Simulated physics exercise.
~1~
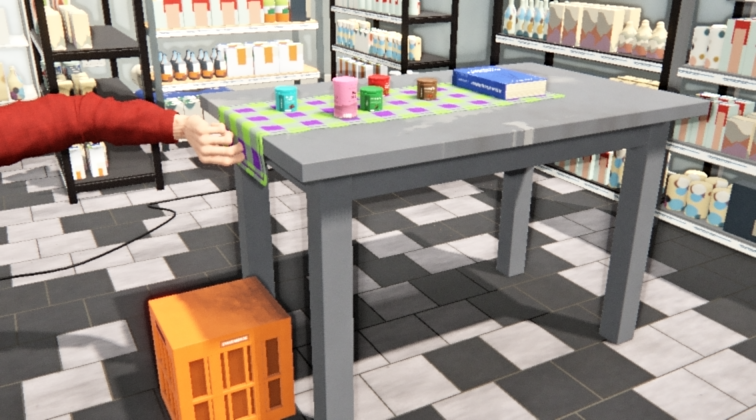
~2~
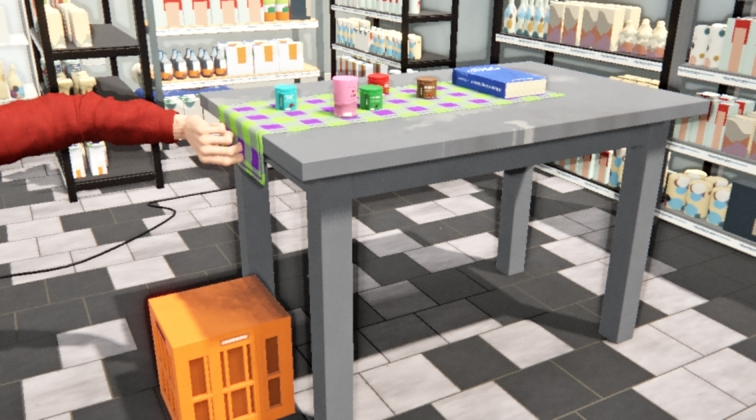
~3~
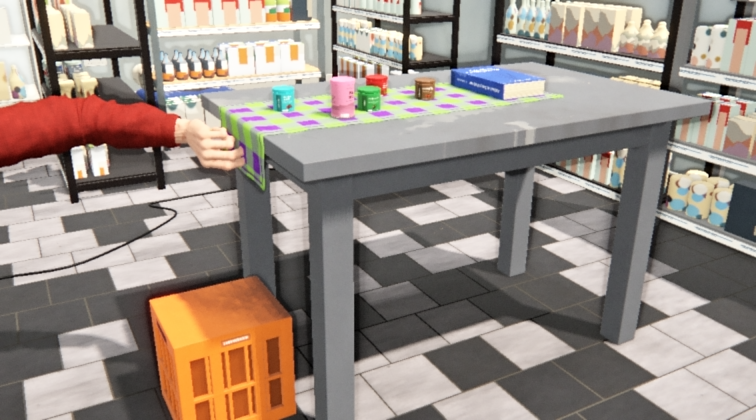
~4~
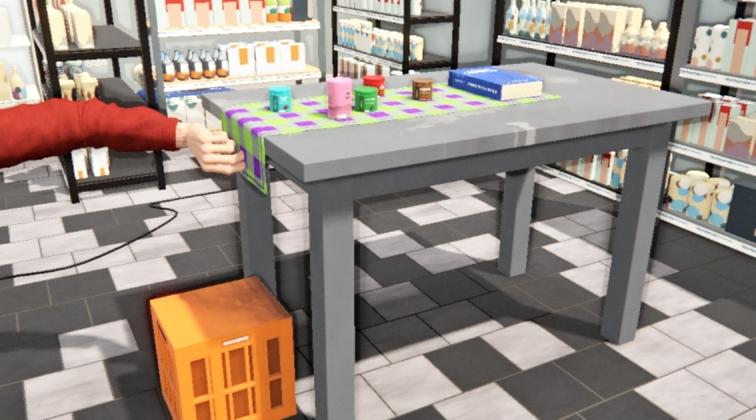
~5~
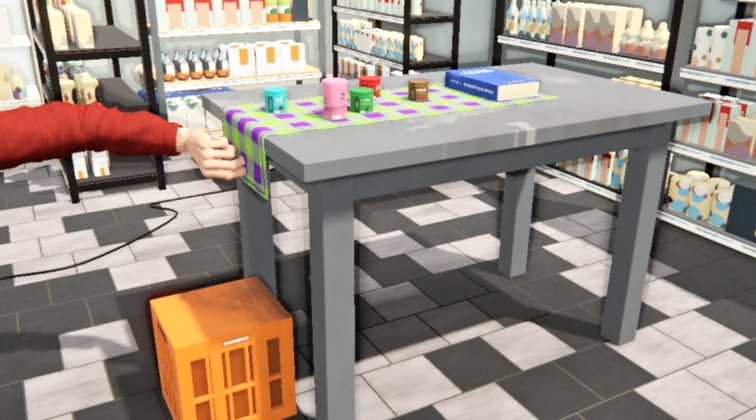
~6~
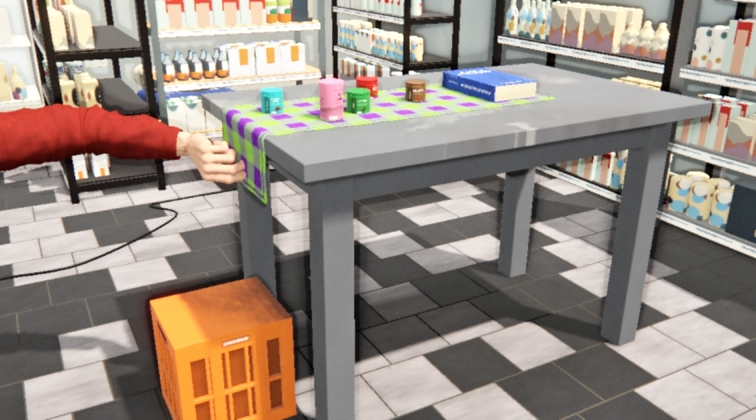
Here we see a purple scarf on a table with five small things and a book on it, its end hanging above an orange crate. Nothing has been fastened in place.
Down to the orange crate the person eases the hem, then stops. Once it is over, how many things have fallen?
By the end, three have fallen.
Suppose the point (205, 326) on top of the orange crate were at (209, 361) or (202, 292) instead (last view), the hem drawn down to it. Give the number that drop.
Counting them gives 4 and 2.
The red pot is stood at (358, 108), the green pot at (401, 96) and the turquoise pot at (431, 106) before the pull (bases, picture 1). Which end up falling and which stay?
As for the red pot, it goes off; the green pot stays aboard; the turquoise pot stays aboard.
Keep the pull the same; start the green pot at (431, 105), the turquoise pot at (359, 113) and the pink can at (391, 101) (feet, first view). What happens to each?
The green pot stays on, the turquoise pot tumbles off, the pink can stays on.
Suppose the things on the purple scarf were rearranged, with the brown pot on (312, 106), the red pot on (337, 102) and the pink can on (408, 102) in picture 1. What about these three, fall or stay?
The brown pot ends up off the top, the red pot ends up off the top, the pink can ends up on top still.
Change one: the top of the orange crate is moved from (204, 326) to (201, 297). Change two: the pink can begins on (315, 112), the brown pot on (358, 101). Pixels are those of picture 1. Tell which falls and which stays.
Pink can: Off. Brown pot: Still up.
Soon after, hem near (247, 255); turquoise pot gone.
After that, hem on the crate; turquoise pot, pink can and green pot gone.
In the end, hem on the crate; turquoise pot, pink can and green pot gone. Over the edge go three.
